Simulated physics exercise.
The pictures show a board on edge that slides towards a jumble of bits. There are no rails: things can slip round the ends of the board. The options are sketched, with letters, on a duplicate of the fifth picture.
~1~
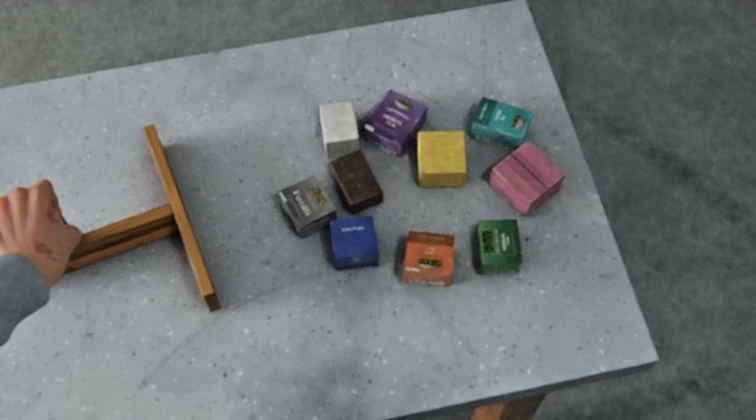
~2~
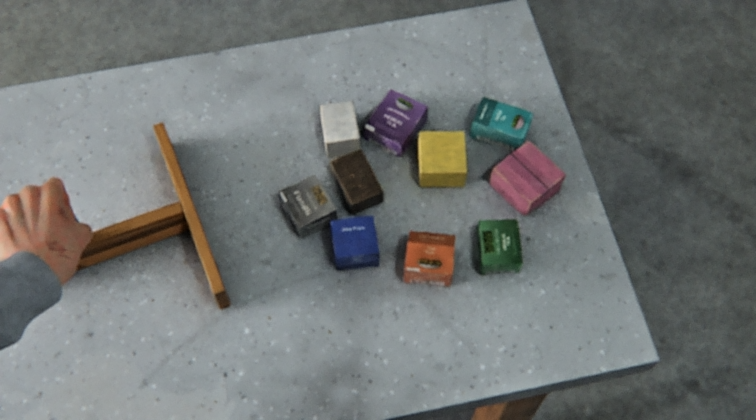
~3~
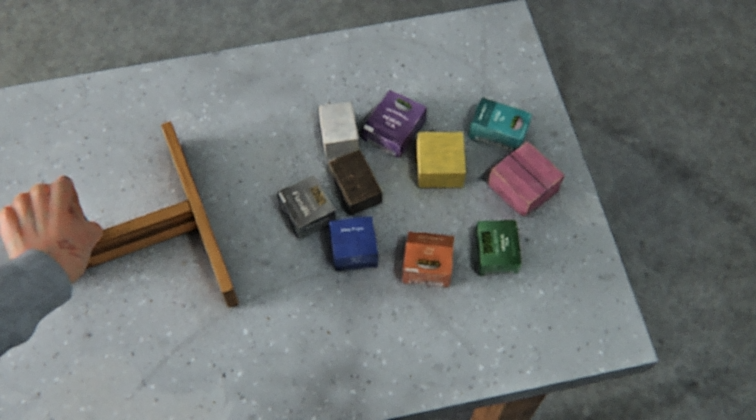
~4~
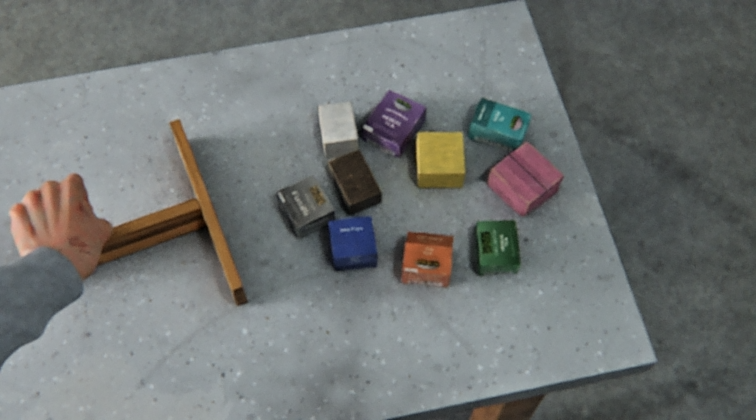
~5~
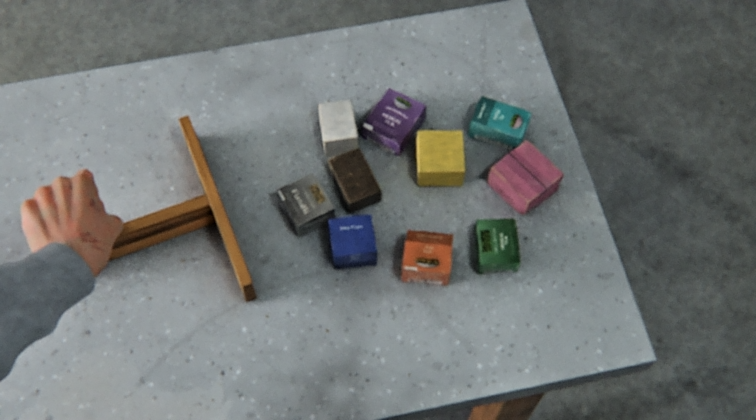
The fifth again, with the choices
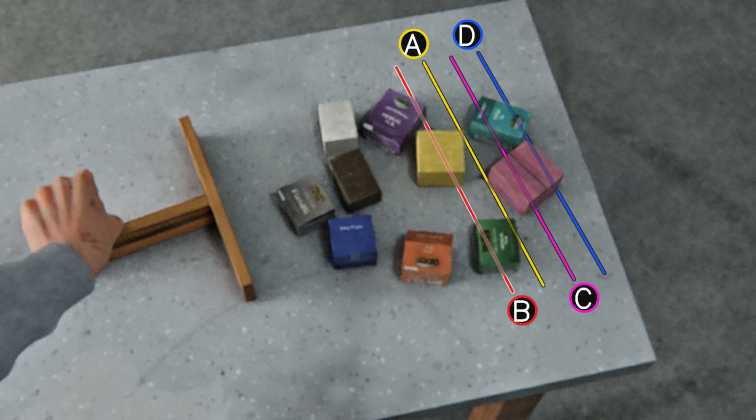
At first, a hand at the left grips the handle of a wooden pusher, its long board set apart from a loose cluster of colourful boxes and blocks on a speckled grey tabletop. The hand then slides it slowly rightward, narrowing the gap, while the cluster stays still and untouched.
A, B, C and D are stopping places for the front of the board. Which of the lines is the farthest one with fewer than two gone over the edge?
The farthest such stop is A.
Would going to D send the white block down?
No.
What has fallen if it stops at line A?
The turquoise box goes over.
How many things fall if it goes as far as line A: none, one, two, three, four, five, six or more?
One.
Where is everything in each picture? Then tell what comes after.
Blue packet (354, 243); black block (357, 182); yellow block (442, 159), in the first picture.
Board (187, 204); turquoise box (502, 125), in the second picture.
Board (195, 203); orange box (429, 259), in the third picture.
Board (204, 200); purple packet (394, 124), in the fourth picture.
Board (214, 197); white block (338, 128); blue packet (353, 242); black block (355, 181), in the fifth picture.
On the copy, A at (480, 167); B at (451, 172); C at (509, 162); D at (538, 156).
On A. First, board (311, 179); blue packet (363, 239); black block (375, 176).
Then, board (407, 161); turquoise box (526, 111); yellow block (500, 137).
Finally, board (479, 148); turquoise box over the edge; yellow block (554, 108); one fallen.
By contrast, B is within the limit but short; C drops two; D drops four.
